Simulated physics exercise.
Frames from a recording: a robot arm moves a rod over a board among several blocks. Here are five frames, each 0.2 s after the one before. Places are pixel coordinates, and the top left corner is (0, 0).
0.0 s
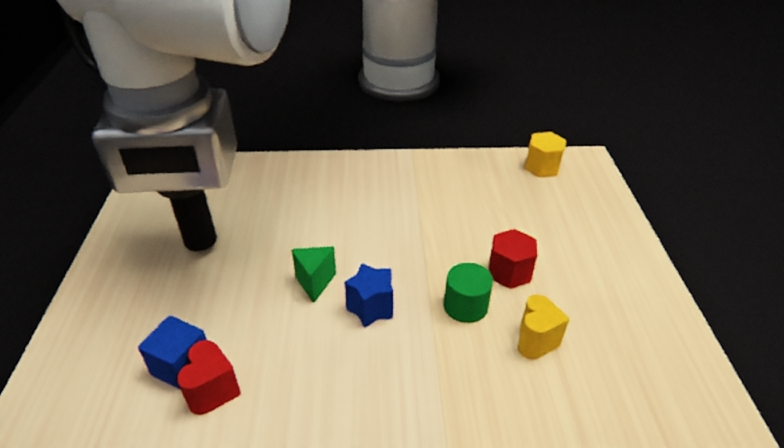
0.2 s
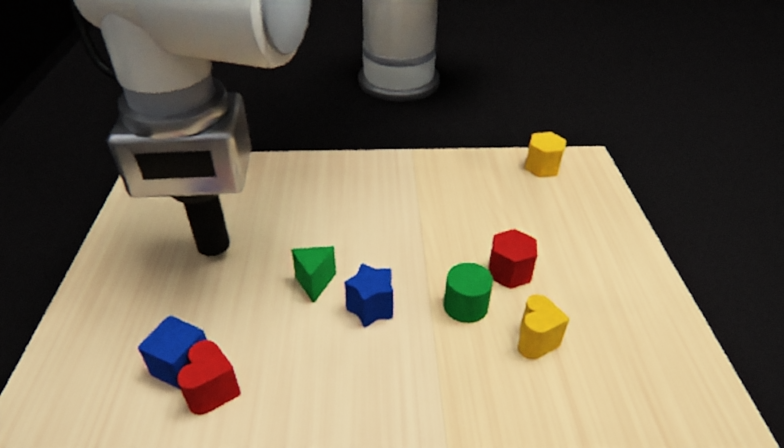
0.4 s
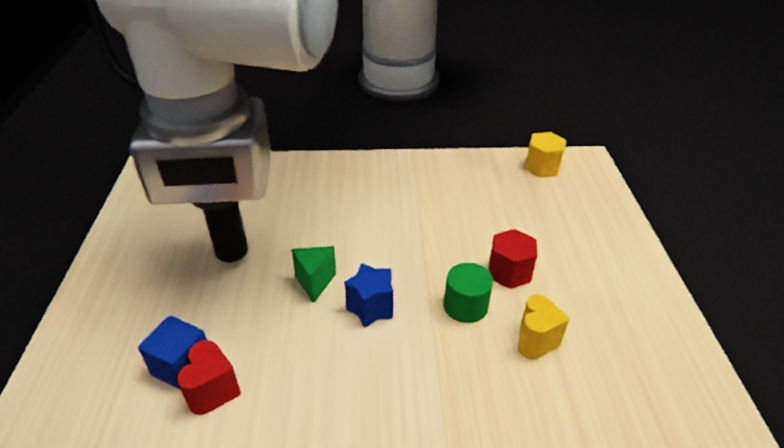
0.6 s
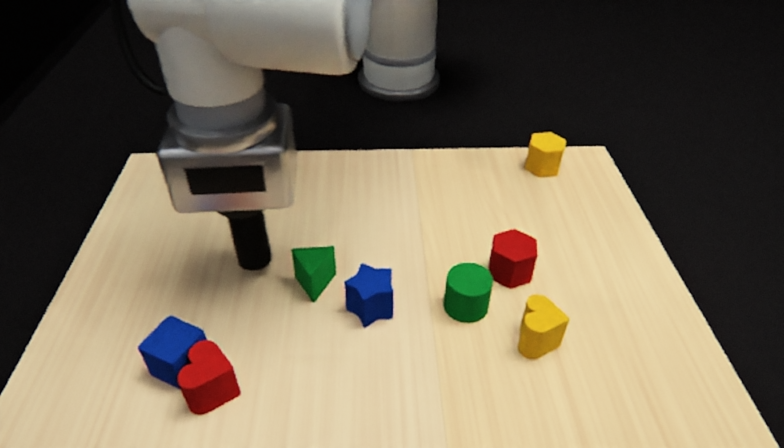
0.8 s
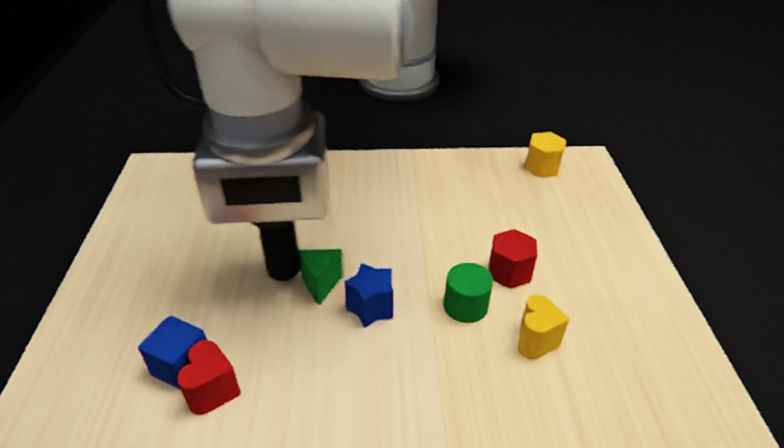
A robot arm moves a black rod right across the board and nudges the green triangular block.
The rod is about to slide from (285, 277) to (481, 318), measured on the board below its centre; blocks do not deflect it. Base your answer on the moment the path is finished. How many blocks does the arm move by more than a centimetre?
At least three of them.
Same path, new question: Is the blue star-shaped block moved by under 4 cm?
No, that is not what happens.
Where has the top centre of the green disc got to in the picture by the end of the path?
Expect it around (519, 275).
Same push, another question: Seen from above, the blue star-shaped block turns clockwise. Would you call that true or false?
True - the claim holds.
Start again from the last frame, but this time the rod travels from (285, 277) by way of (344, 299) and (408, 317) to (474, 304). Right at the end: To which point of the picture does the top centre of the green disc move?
The point I'd pick in the picture is (516, 268).
What follows on the original path. One third of the way, rod at (347, 283); green triangular block at (378, 265), turned 45° clockwise; blue star-shaped block at (390, 290), turned 40° clockwise.
Two thirds of the way, rod at (415, 298); green triangular block at (446, 270); blue star-shaped block at (412, 307), turned 65° clockwise; green disc at (483, 278).
At the end, rod at (482, 310); green triangular block at (465, 260), turned 35° anticlockwise; blue star-shaped block at (414, 309), turned 75° clockwise; green disc at (519, 275); red six-sided block at (518, 243).
